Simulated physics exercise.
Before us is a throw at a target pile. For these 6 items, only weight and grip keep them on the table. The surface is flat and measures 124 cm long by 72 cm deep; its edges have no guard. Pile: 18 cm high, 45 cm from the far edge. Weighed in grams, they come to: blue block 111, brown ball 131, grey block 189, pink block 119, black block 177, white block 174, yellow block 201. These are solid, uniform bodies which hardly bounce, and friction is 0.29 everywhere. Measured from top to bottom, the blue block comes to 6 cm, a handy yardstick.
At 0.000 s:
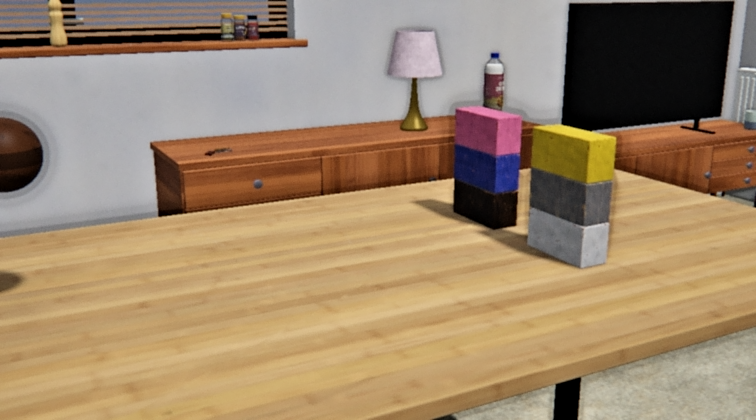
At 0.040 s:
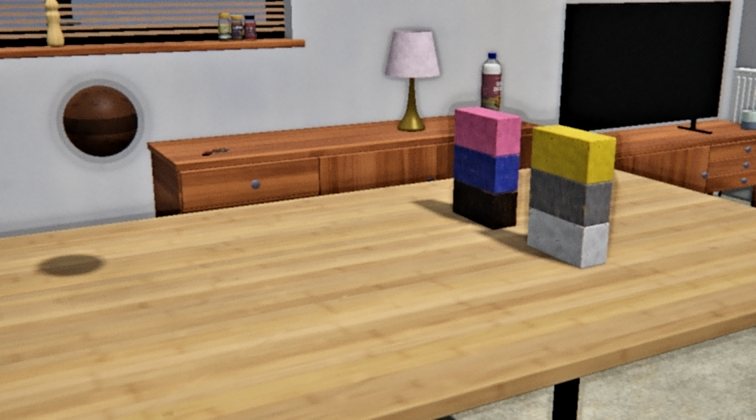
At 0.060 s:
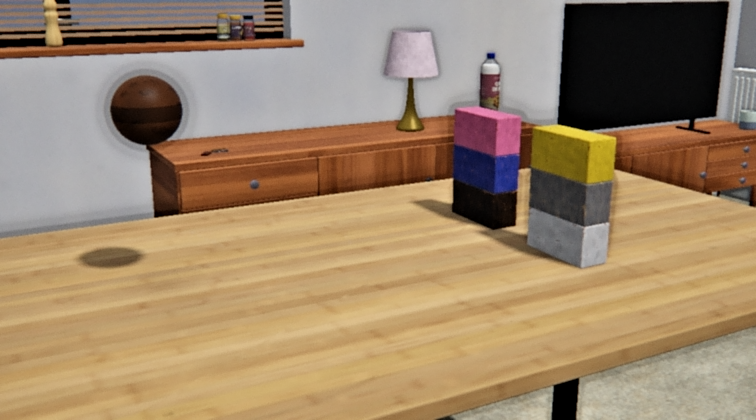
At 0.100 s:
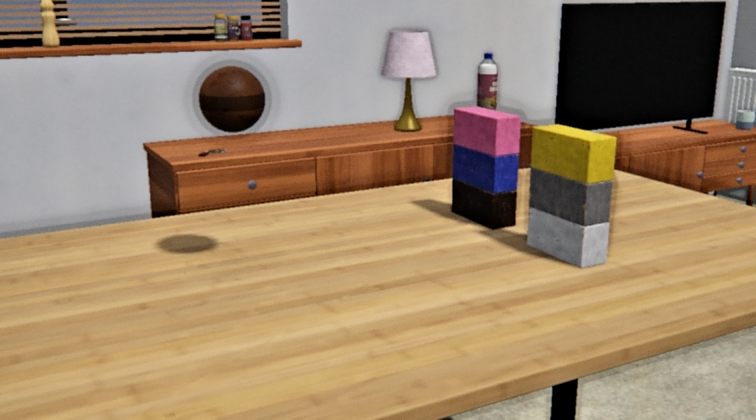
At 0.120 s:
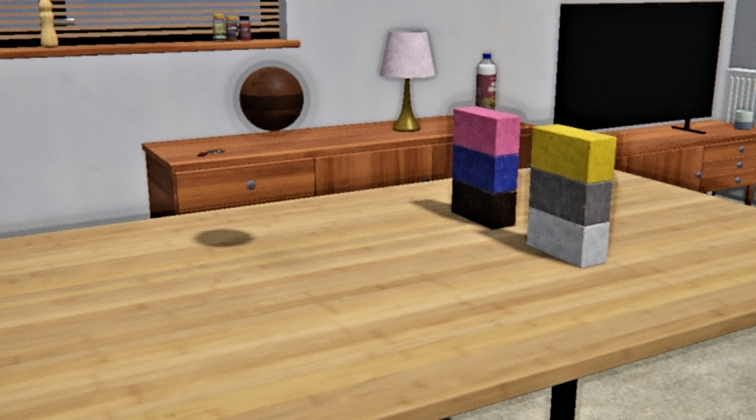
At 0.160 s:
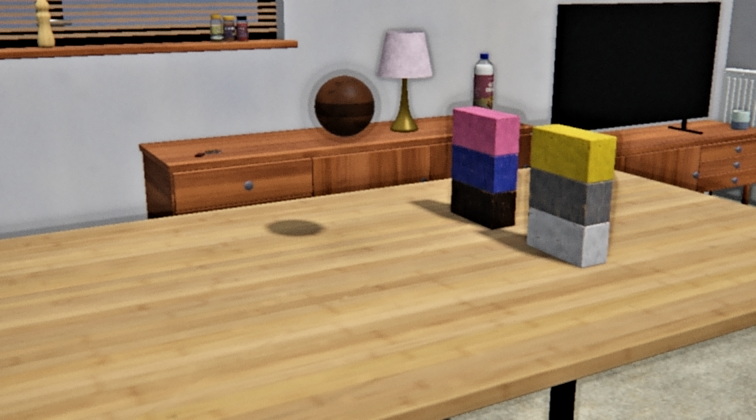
Brown ball moving left to right through the air above a wooden table, its shadow crossing toward two stacks of coloured blocks.
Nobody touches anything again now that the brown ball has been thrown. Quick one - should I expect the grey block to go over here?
No, it will stay standing.
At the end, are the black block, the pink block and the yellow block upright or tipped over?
Final state - black block: Remains on its base; pink block: Goes over; yellow block: Remains on its base.
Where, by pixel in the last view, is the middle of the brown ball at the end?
Close to (474, 154).
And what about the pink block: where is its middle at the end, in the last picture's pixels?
At about (671, 183).
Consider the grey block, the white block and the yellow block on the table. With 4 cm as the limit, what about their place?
Note: Grey block is left in place. White block is left in place. Yellow block is left in place.
By 0.26 s, brown ball near (461, 150); pink block tilted 5°; blue block tilted 5°; black block tilted 5°.
By 0.36 s, brown ball near (470, 156); blue block tilted 27°; pink block tilted 14°.
By 0.56 s, brown ball near (473, 154); pink block tilted 43°; blue block 17 cm from its spot.
When it is over (1.1 s), lying over on the table, pink block; not toppled but over 4 cm from the start, blue block; the other 4 within 4 cm of the start. End places, in pixels of the last picture, grey block near (569, 194).
